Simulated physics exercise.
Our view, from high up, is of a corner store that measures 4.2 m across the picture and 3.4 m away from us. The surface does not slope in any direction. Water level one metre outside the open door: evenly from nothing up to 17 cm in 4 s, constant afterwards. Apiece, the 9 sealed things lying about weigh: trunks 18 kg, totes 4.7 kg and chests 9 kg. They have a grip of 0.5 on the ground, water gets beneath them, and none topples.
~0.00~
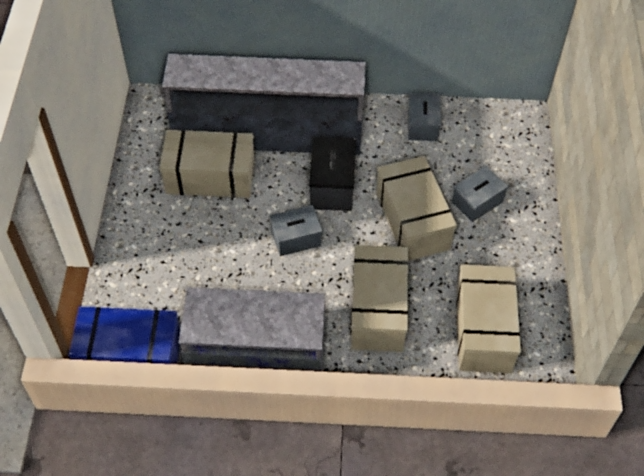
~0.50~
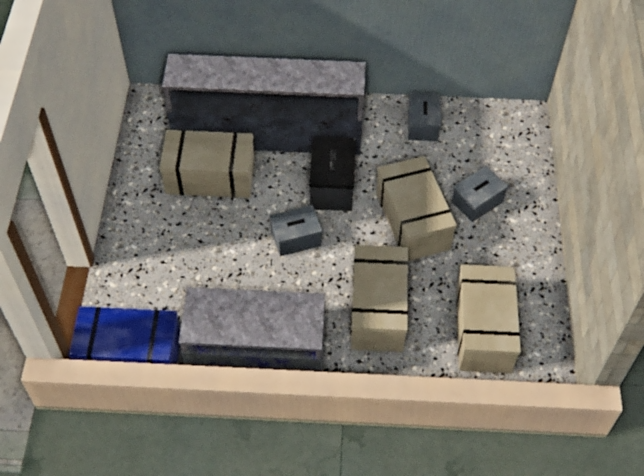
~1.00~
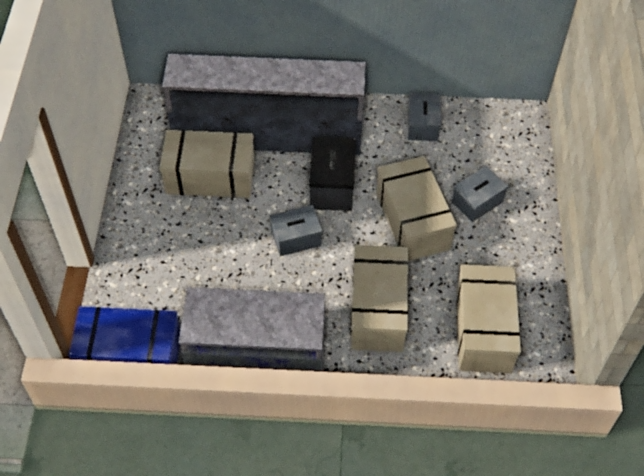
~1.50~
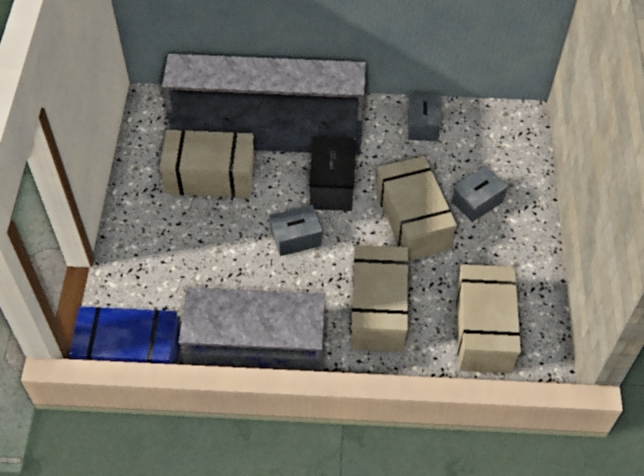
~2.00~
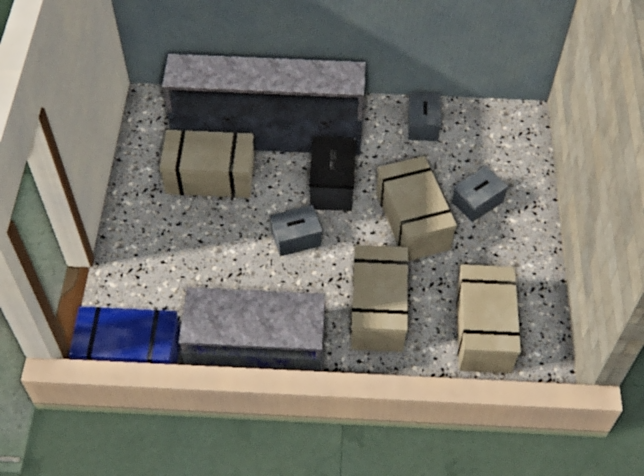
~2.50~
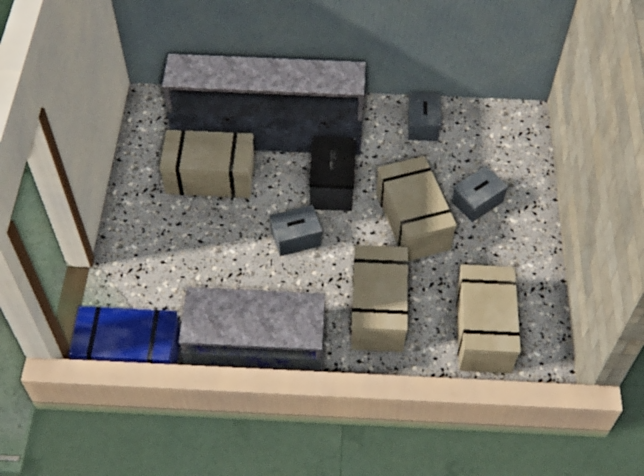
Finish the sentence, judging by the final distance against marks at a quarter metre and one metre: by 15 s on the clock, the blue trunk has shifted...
It has shifted more than one metre.
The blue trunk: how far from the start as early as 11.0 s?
About 250 cm out of place.
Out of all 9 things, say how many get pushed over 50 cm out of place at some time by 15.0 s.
The tally stands at 9.
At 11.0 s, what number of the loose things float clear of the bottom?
At that point I count 7.
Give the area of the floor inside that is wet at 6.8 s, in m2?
About 7.5 m2 is covered.
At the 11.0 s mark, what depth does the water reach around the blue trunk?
9 cm, roughly.
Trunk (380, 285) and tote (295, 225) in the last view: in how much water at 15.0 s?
First roughly 10 cm, second roughly 10 cm.
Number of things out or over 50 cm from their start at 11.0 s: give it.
My count gives 5.
After 3.5 s the blue trunk is near (124, 333), 0.0 m from its start, aground; 0 afloat.
After 6.8 s the blue trunk is near (138, 306), 0.2 m from its start, afloat; 3 afloat.
After 11.0 s the blue trunk is near (316, 164), 2.3 m from its start, afloat; 7 afloat.
After 15.0 s the blue trunk is near (523, 231), 3.4 m from its start, afloat; 9 afloat.
